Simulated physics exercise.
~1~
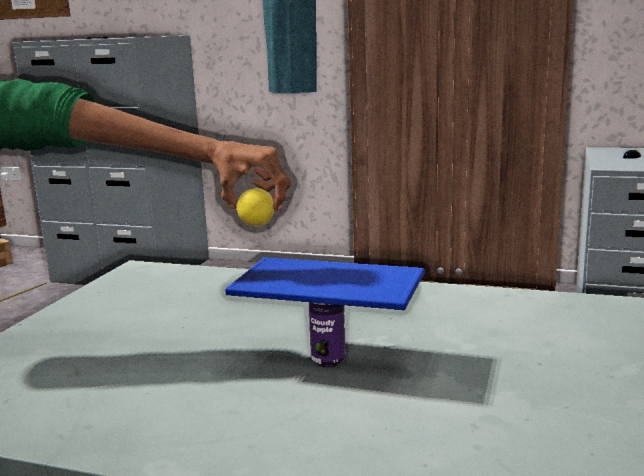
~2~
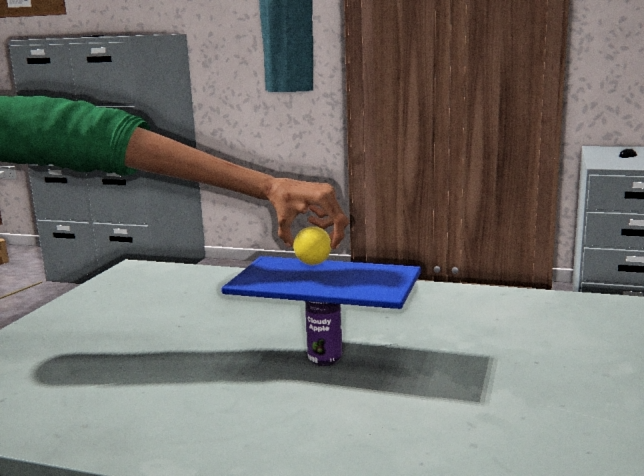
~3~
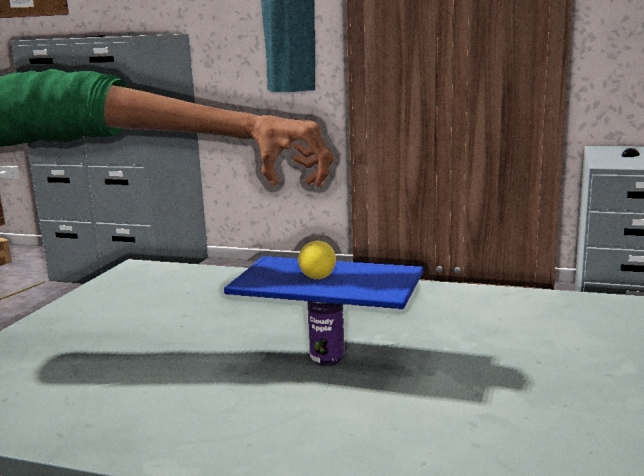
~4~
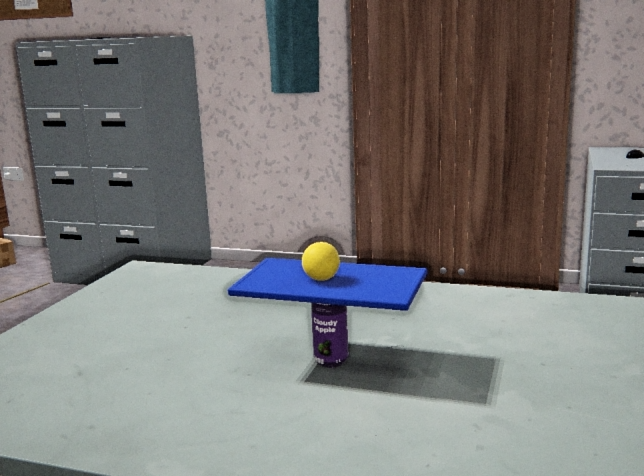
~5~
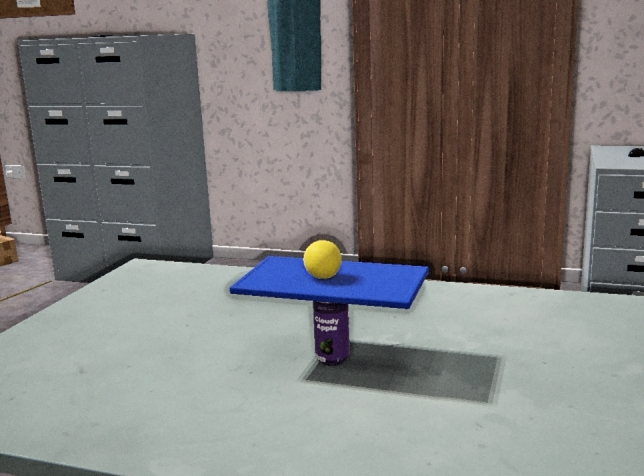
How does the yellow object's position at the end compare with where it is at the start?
At the start it is held in the air above the left part of the blue lid. By the end it is lower and further right, resting on top of the lid roughly above the purple can.
